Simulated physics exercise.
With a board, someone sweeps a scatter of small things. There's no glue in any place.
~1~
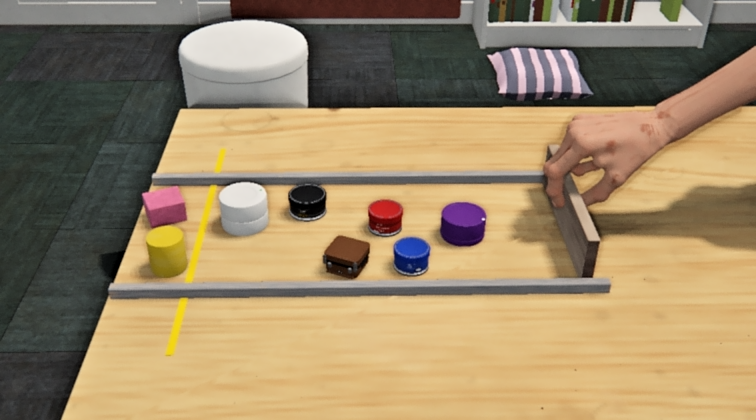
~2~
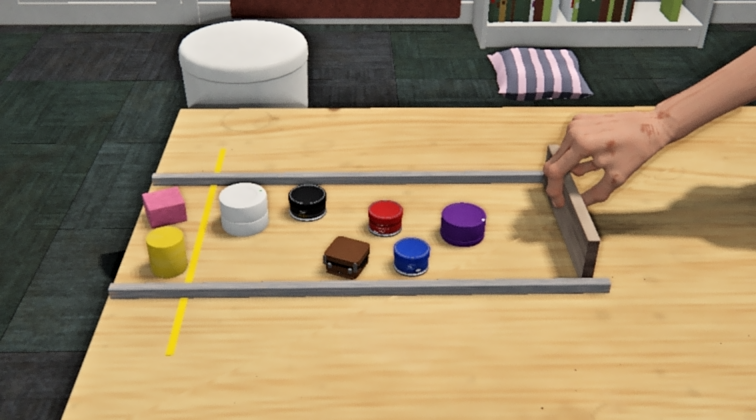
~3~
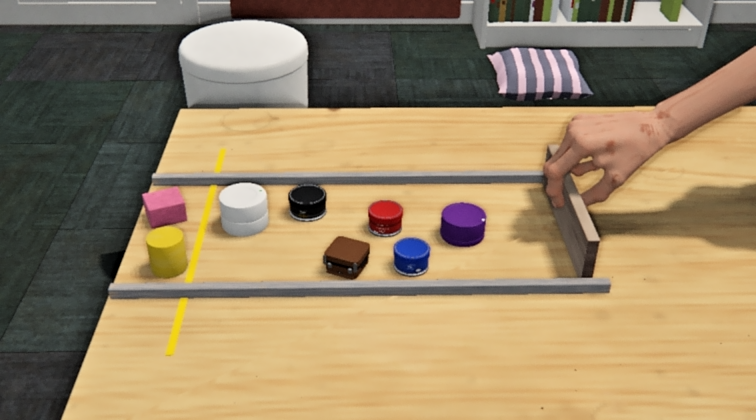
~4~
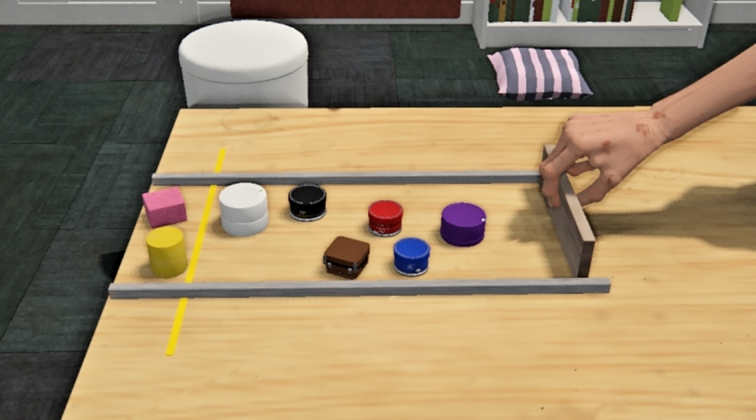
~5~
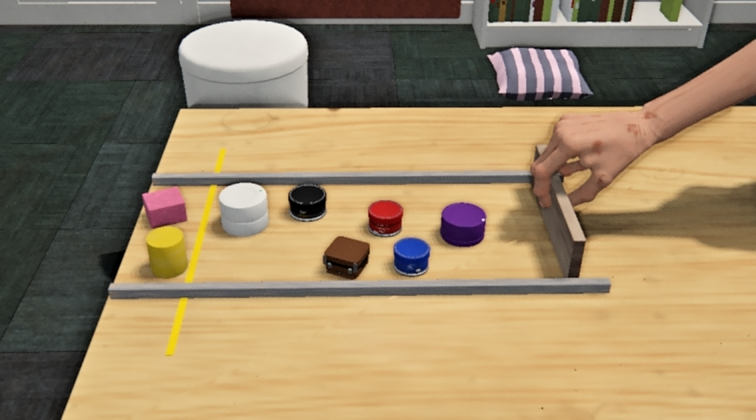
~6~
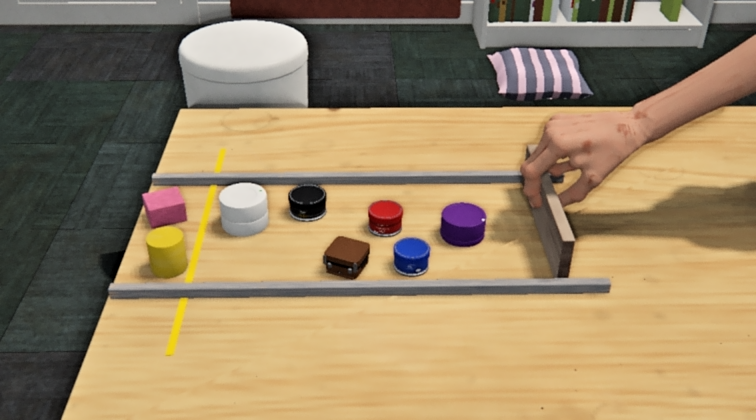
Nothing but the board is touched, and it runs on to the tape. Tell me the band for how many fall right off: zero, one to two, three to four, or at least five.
Missing: Below three, above nil.
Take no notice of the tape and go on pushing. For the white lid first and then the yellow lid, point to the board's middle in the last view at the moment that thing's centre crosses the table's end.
First one: Around (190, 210). Other one: Around (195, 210).
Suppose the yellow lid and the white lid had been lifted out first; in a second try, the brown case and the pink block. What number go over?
You'd get 0 in the first case and 0 in the second one.
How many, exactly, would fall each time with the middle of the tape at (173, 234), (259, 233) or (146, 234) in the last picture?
Try 1: 4; try 2: 0; try 3: 8.
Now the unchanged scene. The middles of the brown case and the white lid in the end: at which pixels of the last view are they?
Brown case: About (136, 269); white lid: About (144, 214).
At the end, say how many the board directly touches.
All in all, 4.
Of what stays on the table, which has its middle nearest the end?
It is the yellow lid.
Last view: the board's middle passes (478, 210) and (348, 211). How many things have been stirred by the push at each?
First 1 and then 5.
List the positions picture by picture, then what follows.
The first picture shows pink block (165, 207); yellow lid (167, 252); white lid (244, 209); board (568, 209); tape (201, 234).
The second picture shows yellow lid (167, 252); red tin (385, 218).
The third picture shows white lid (244, 210); black pot (308, 203).
The fourth picture shows pink block (165, 208); board (564, 209).
The fifth picture shows yellow lid (167, 252); brown case (347, 259).
The sixth picture shows pink block (165, 208); yellow lid (167, 252); white lid (244, 210); board (546, 209); tape (201, 234).
Early on, none off yet; pink block at rest near (165, 208); yellow lid at rest near (167, 252); white lid at rest near (244, 210).
Finally, the number that fall off is one or two; lost, pink block.
